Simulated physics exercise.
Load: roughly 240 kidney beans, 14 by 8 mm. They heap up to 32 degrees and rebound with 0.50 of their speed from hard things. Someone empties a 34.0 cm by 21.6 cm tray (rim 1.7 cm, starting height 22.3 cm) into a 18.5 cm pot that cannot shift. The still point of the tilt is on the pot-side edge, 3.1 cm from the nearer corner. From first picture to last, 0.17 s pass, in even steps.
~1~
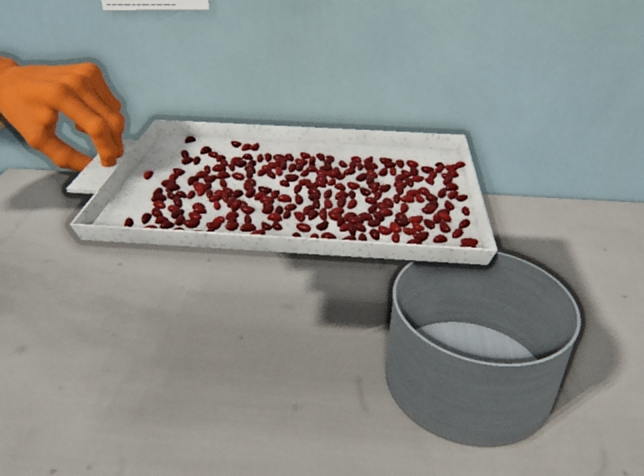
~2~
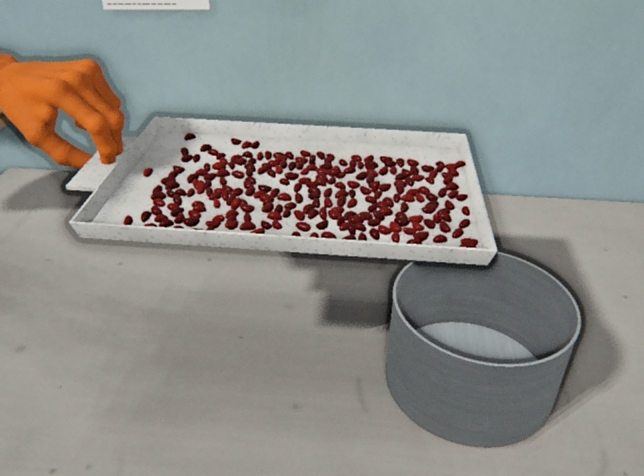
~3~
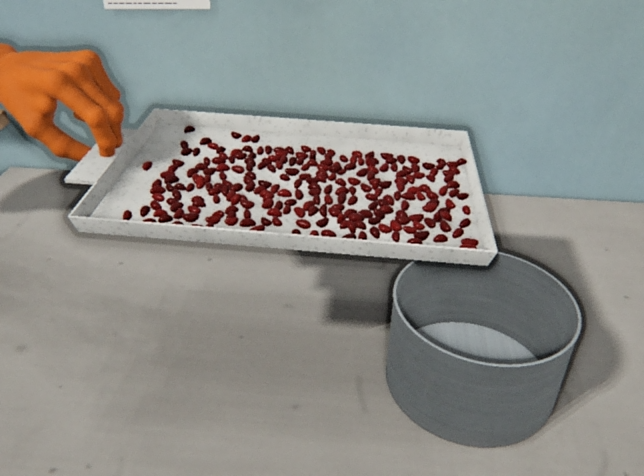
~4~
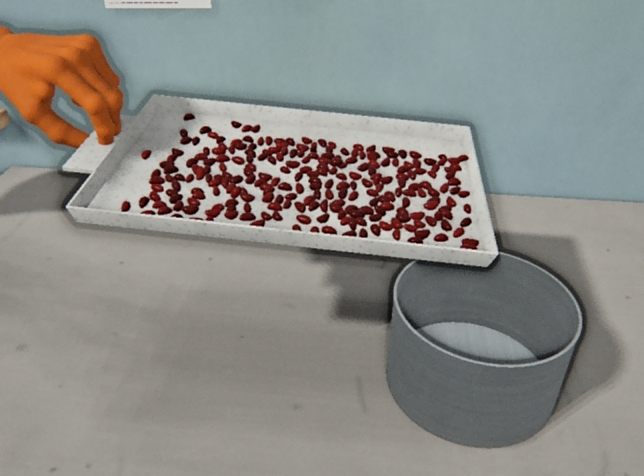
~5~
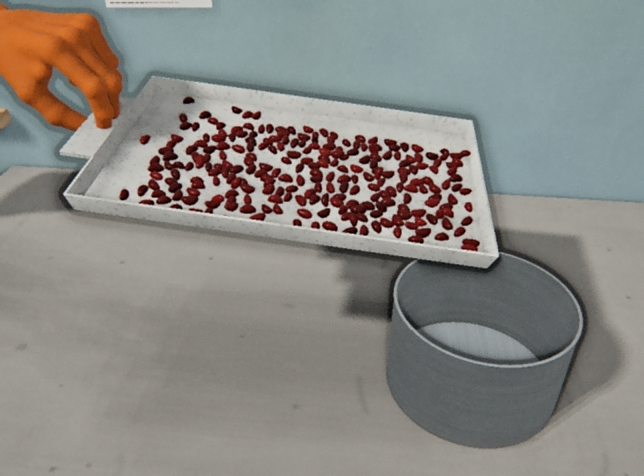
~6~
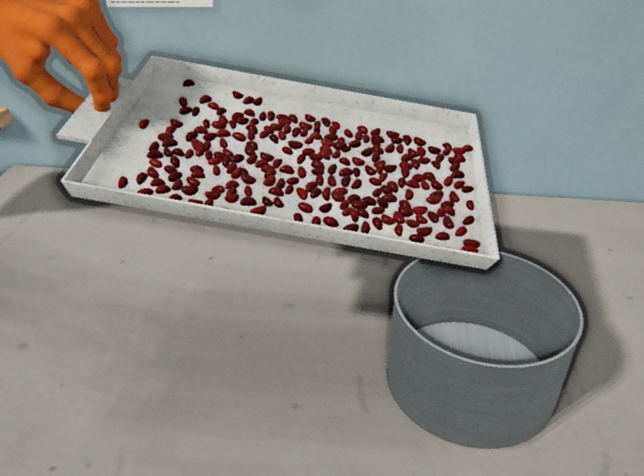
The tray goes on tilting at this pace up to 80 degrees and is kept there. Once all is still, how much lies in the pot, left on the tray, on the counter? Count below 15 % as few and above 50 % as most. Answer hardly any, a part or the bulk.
Pot hardly any, tray hardly any, counter the bulk.
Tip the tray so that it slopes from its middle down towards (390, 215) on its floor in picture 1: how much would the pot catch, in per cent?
About 40 per cent.
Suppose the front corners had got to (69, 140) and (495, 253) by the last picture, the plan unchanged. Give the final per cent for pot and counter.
Pot 25, counter 75.
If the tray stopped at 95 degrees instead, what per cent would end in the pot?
It would be near 10 per cent.
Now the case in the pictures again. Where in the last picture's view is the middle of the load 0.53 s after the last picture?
Around (465, 220).
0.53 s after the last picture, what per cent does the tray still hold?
About 95 per cent.
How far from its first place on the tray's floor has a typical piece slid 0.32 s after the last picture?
About 4 cm.
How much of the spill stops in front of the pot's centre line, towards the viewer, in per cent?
Roughly 100 per cent.
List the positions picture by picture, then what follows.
In the first picture, tray tilt 0 degrees, front corners at (78, 222) and (490, 247); middle of the pieces at (315, 192); pot at (484, 299).
In the second picture, tray tilt 0 degrees, front corners at (77, 220) and (490, 247); middle of the pieces at (315, 191).
In the third picture, tray tilt 2 degrees, front corners at (76, 214) and (491, 248); middle of the pieces at (315, 187).
In the fourth picture, tray tilt 4 degrees, front corners at (74, 205) and (492, 250), lowest corner right front; middle of the pieces at (316, 181).
In the fifth picture, tray tilt 8 degrees, front corners at (71, 192) and (492, 252), lowest corner right front; middle of the pieces at (317, 173).
In the sixth picture, tray tilt 11 degrees, front corners at (69, 179) and (493, 254), lowest corner right front; middle of the pieces at (319, 165); pot at (486, 300).
Then, 0.32 s after the last picture, tilt 45 degrees; the tray holds 100 %, the pot 0 %.
Then, 0.53 s after the last picture, tilt 67 degrees; the tray holds 95 %, the pot 0 %.
Then, 0.86 s after the last picture, tilt 80 degrees; the tray holds 10 %, the pot 5 %.
In the end, pot 5 %, tray 5 %, counter 90 %.
